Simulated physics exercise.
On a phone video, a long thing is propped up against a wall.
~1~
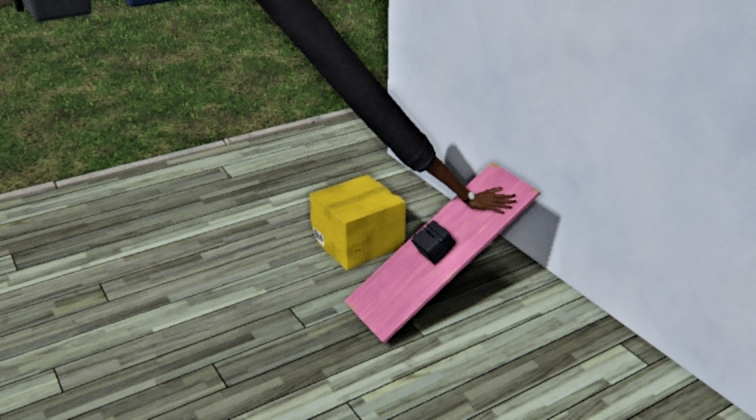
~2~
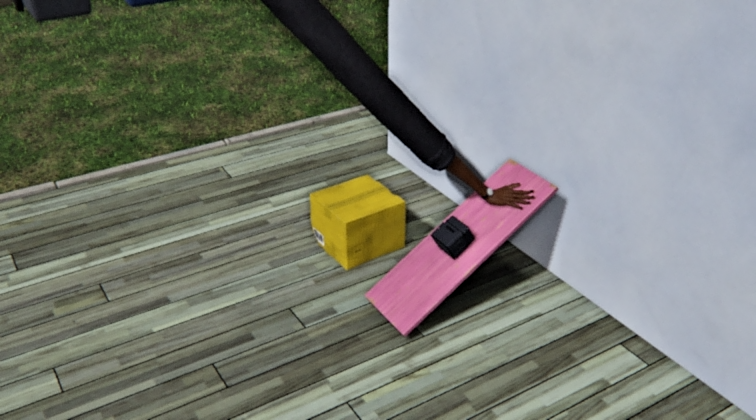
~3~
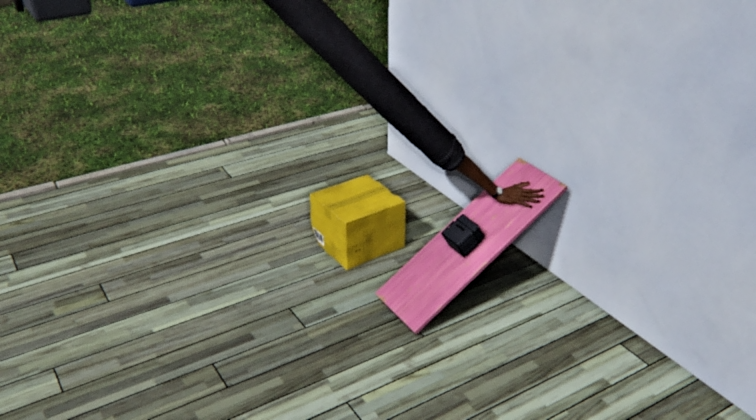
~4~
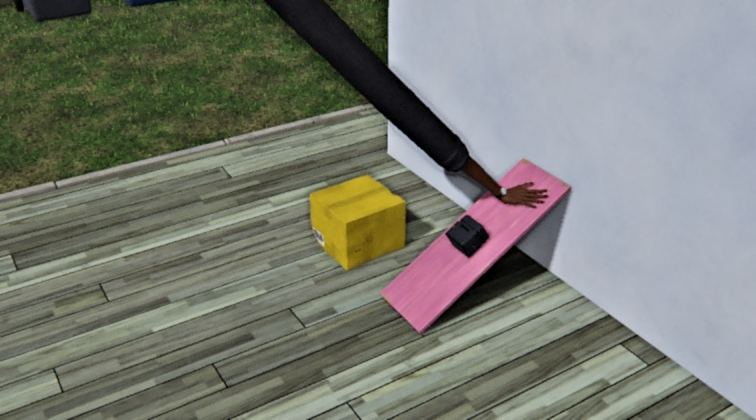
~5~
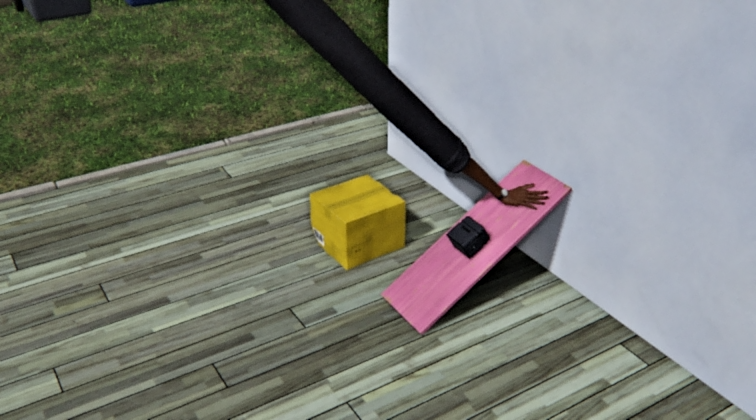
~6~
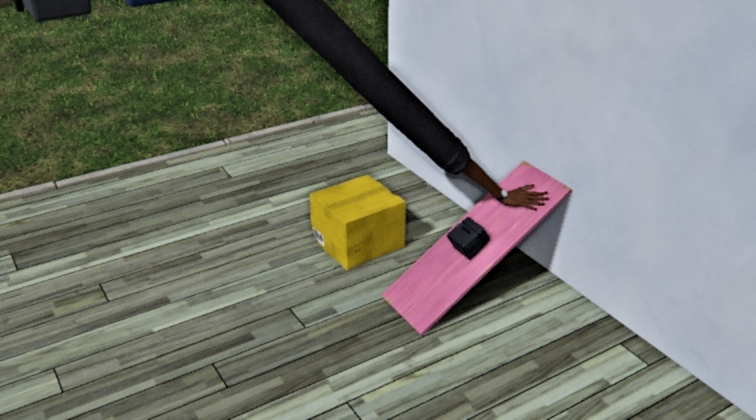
The clip opens on a wooden deck with a yellow box, as a dark-sleeved arm holds a sloping pink board with a small black object on it. The hand moves the board a short way right until it leans on the pale wall, then keeps holding it there, nearly still.
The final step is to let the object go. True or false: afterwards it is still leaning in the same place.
False.
Then, 0.40 s after the last picture, pink board sunk by 27° near (460, 284).
Then, 0.50 s after the last picture, pink board sunk by 29° near (459, 283).
At rest, moved from the start, pink board; yellow box in place. Seen from the same camera at the end, pink board near (459, 291). The board slips out.
